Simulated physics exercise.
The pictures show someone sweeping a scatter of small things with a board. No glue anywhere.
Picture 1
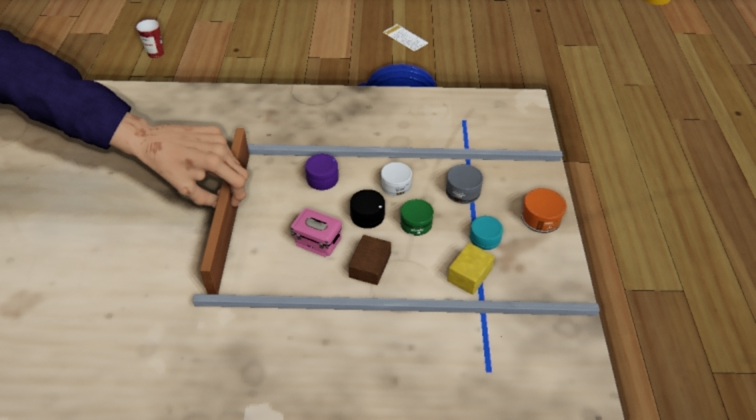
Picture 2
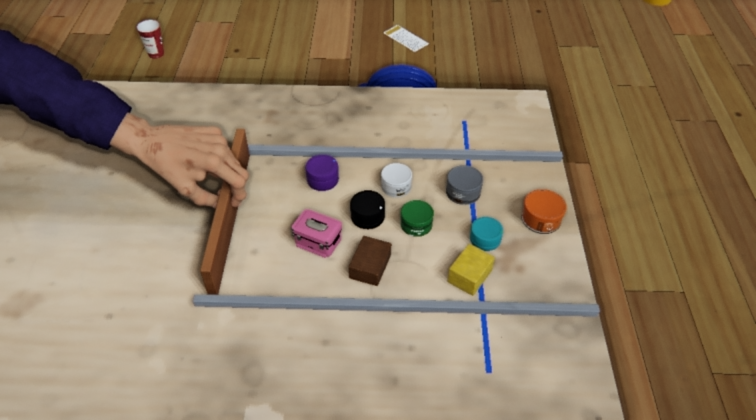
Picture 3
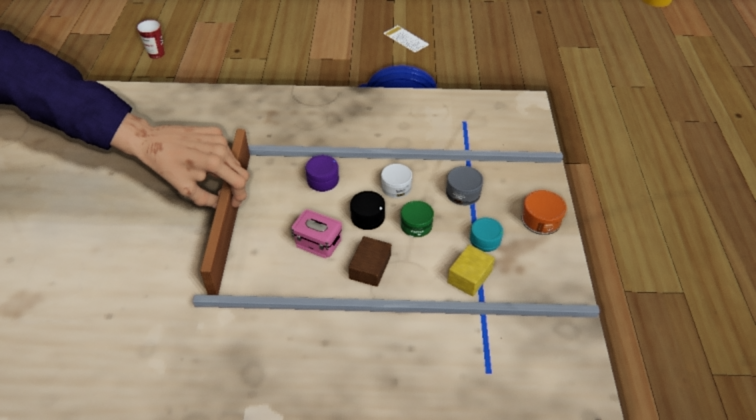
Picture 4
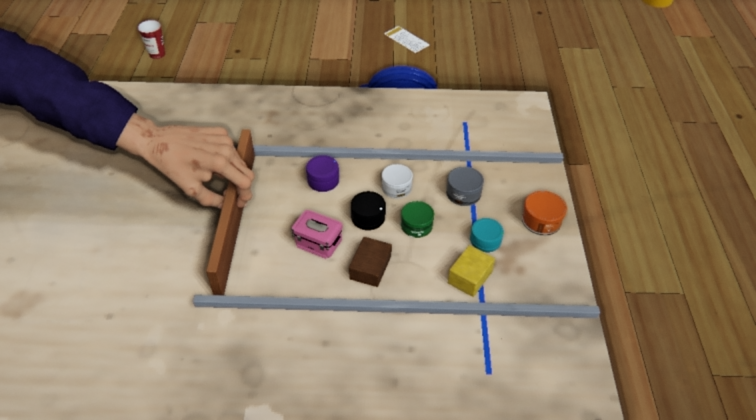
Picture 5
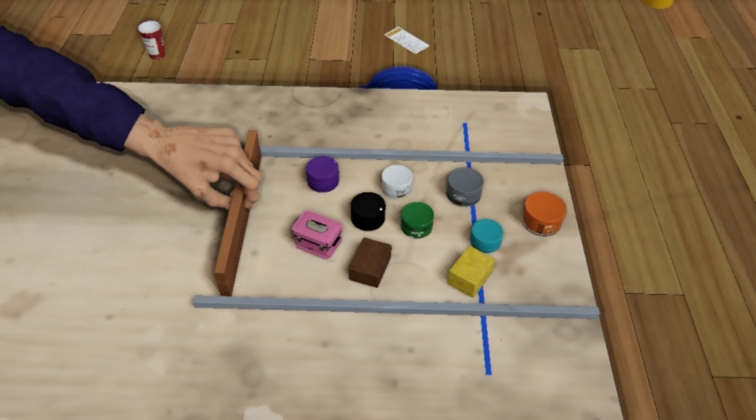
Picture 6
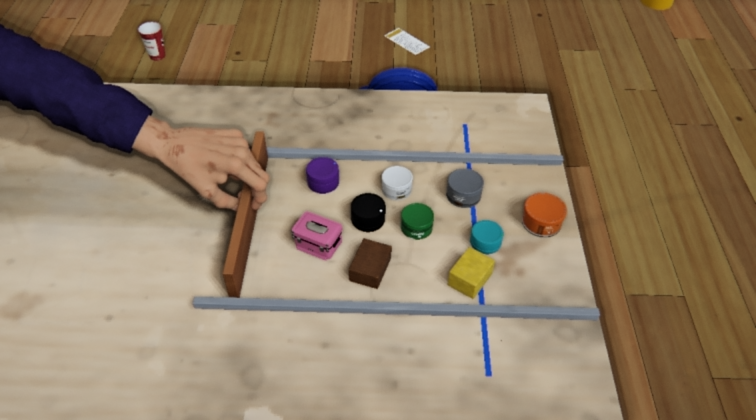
A hand slides a wooden board slightly right toward the scattered small objects, which stay still.
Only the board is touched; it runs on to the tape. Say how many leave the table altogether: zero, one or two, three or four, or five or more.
As it turns out, the number that fall off is zero.
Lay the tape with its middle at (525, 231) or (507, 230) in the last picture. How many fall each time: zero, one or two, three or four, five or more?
One after another: Three or four; just one or two.
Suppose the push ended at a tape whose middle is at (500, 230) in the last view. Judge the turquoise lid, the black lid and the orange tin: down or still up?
The turquoise lid stays on; the black lid holds on; the orange tin falls.
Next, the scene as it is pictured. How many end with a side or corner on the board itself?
4 of them.
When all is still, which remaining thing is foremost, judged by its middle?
The orange tin ends nearest.
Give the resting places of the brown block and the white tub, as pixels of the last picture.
Near (505, 267) and (516, 189).
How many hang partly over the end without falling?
Overhanging: 1.
Early on, none off yet; orange tin at rest near (544, 215); turquoise lid at rest near (487, 237); grey tub at rest near (465, 188).
A while later, none off yet; orange tin at rest near (544, 215); turquoise lid moving near (494, 240); grey tub travelled about its own width near (512, 195).
Finally, the number that fall off is zero.
